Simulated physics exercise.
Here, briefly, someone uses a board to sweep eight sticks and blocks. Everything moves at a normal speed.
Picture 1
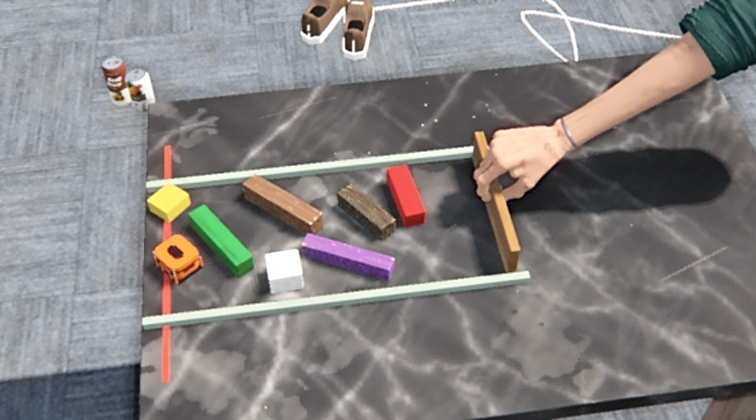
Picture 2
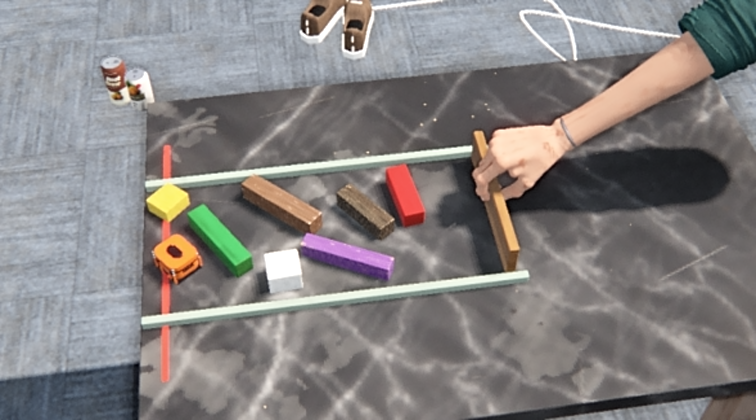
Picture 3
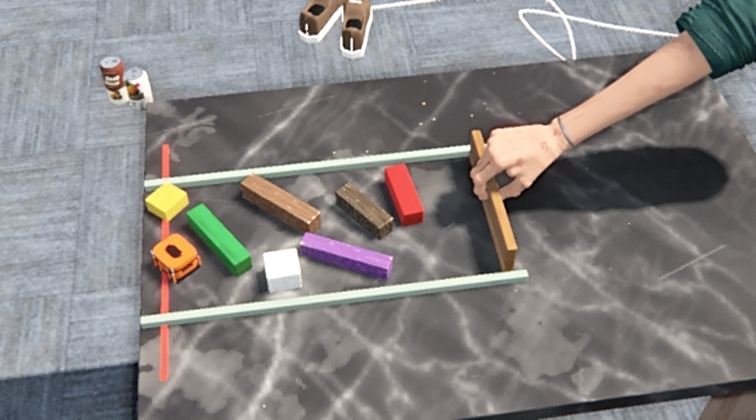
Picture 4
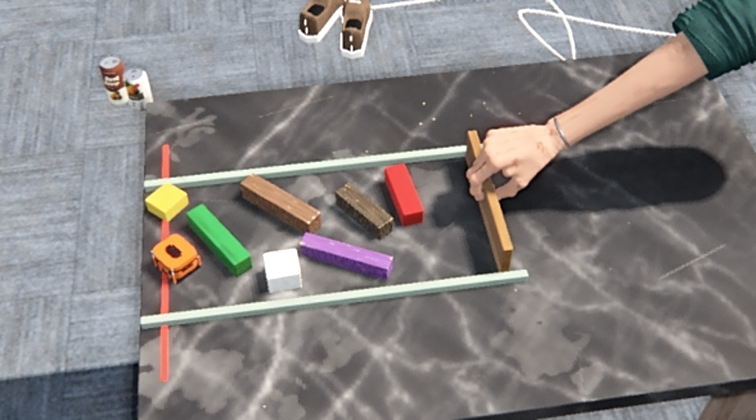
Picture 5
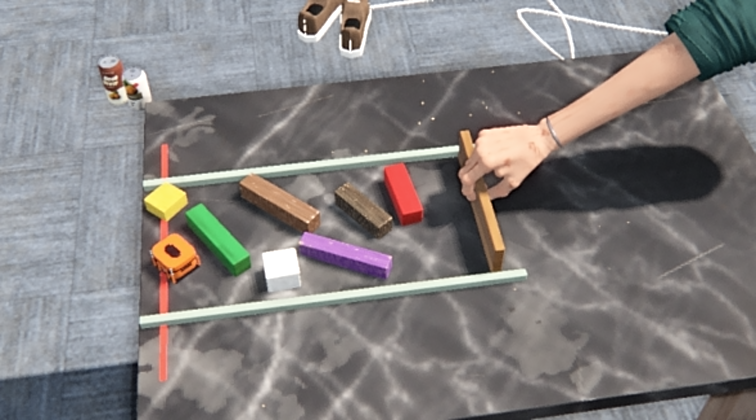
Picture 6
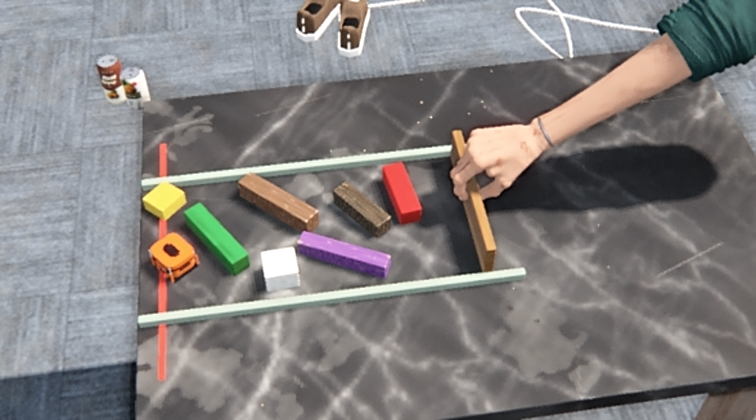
A hand slid an upright wooden board slightly left between two pale rails on a dark marbled table, while the colourful sticks and blocks lying between the rails, near a red line, stayed practically still.
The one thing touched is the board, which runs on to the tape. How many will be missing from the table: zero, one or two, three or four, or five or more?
The number gone is large: Five or more.
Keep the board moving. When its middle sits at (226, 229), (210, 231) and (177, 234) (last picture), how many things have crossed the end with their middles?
Result per place: 2; 3; 6.
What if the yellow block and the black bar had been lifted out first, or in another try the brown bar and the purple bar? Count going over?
Try 1: 5; try 2: 4.
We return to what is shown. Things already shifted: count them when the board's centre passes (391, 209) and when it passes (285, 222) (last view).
First 2 and then 7.
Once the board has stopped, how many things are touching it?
It touches 1.
Soon after, none off yet; yellow block at rest near (165, 201); orange case at rest near (174, 258); green stick at rest near (217, 239).
After that, none off yet; yellow block at rest near (165, 201); orange case displaced about its own width near (150, 261); green stick displaced a little near (174, 249).
In the end, the number that fall off is five or more; gone, black bar, purple bar, brown bar, white block, green stick, orange case and yellow block.
